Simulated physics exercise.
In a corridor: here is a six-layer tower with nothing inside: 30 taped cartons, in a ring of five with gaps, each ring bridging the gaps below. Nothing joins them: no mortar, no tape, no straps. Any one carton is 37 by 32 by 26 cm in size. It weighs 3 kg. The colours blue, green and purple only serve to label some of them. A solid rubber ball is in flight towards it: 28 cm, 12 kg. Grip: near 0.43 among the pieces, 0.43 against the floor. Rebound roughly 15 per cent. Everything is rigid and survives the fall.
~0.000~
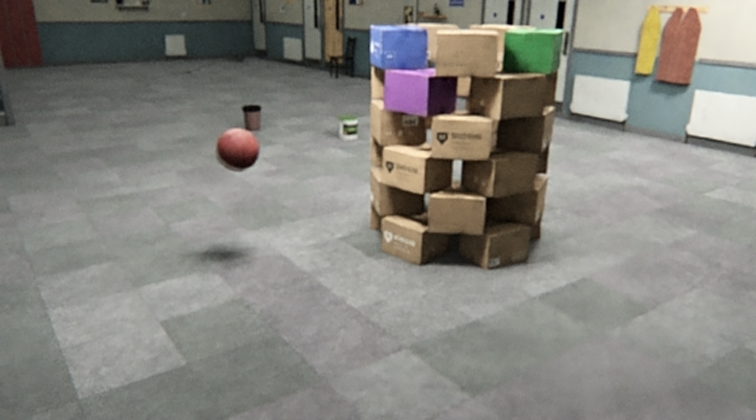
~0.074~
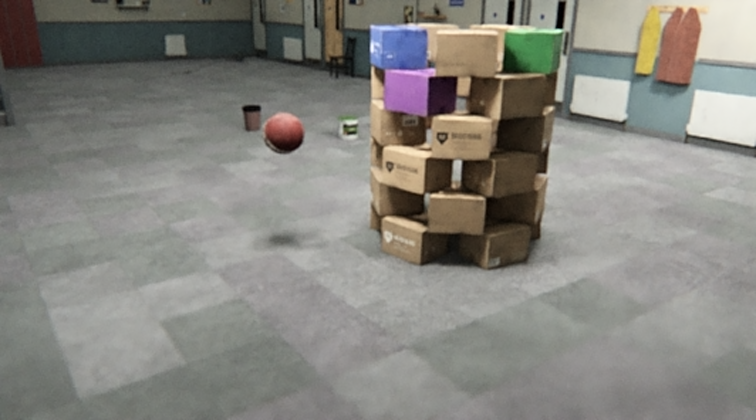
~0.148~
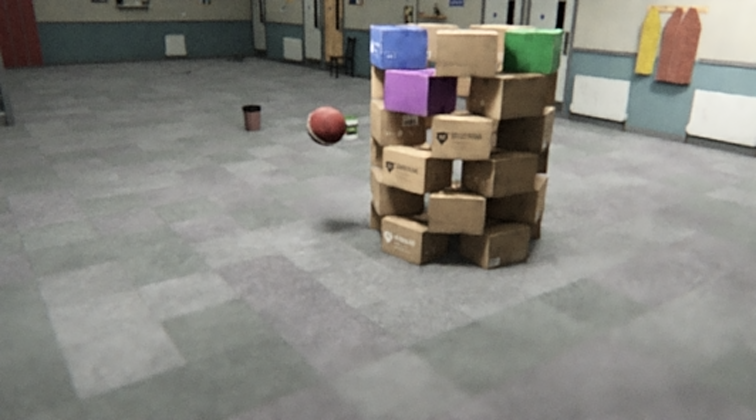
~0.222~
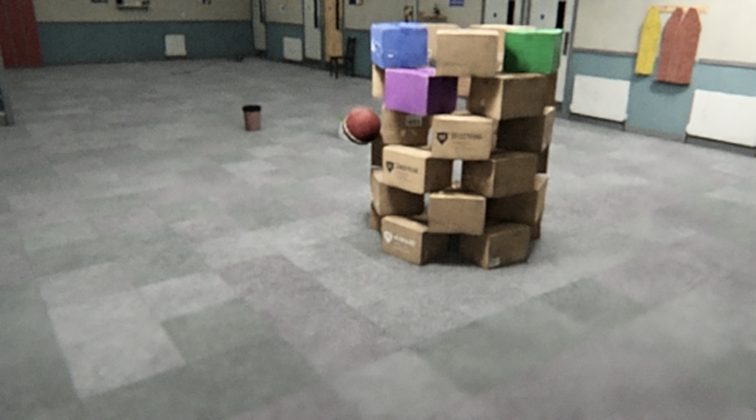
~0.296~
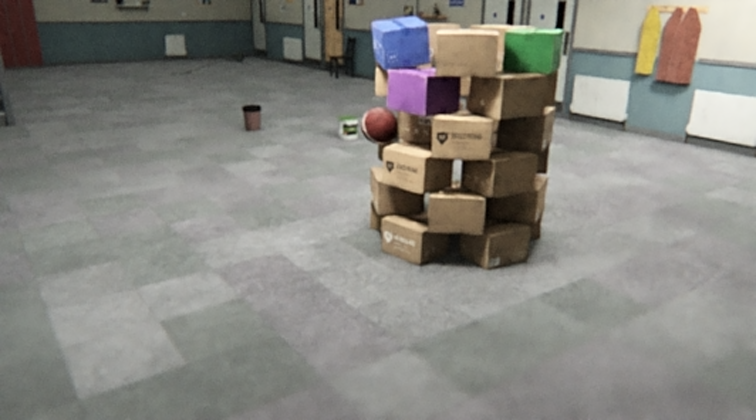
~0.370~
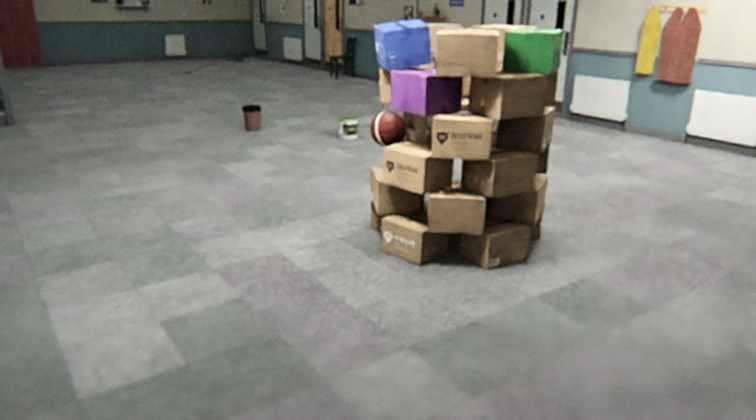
A red ball flies rightward into a stack of cardboard boxes, nudging several of them slightly.
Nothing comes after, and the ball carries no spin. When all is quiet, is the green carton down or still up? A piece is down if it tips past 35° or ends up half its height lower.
When all is quiet, the green carton has not come down.
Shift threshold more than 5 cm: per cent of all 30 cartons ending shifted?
Shifted share: 35 %.
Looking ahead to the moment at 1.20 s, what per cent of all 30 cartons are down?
15 %.
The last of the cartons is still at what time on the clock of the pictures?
At roughly 2.5 s.
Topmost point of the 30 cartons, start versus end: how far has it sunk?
Lower by close to 0 cm.
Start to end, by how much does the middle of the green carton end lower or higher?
I'd say it sits close to 0 centimetres lower by the end.
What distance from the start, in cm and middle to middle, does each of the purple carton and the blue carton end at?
Estimate: Purple near 0 cm, blue near 160 cm.
By 0.46 s, ball still moving; none of the 30 cartons down, 11 disturbed; green carton unmoved; blue carton tilted 12°.
By 0.70 s, ball still moving; 3 of the 30 cartons down; green carton unmoved; blue carton tilted 69°, 27 cm lower.
By 1.20 s, ball still moving; 4 of the 30 cartons down; green carton unmoved; blue carton on its side.
When it is over (2.9 s), ball rolling away; 4 of the 30 cartons down; green carton unmoved; blue carton on its side; purple carton tilted 4°. In pixels of the last frame, middles, green carton near (533, 50), blue carton near (257, 234).
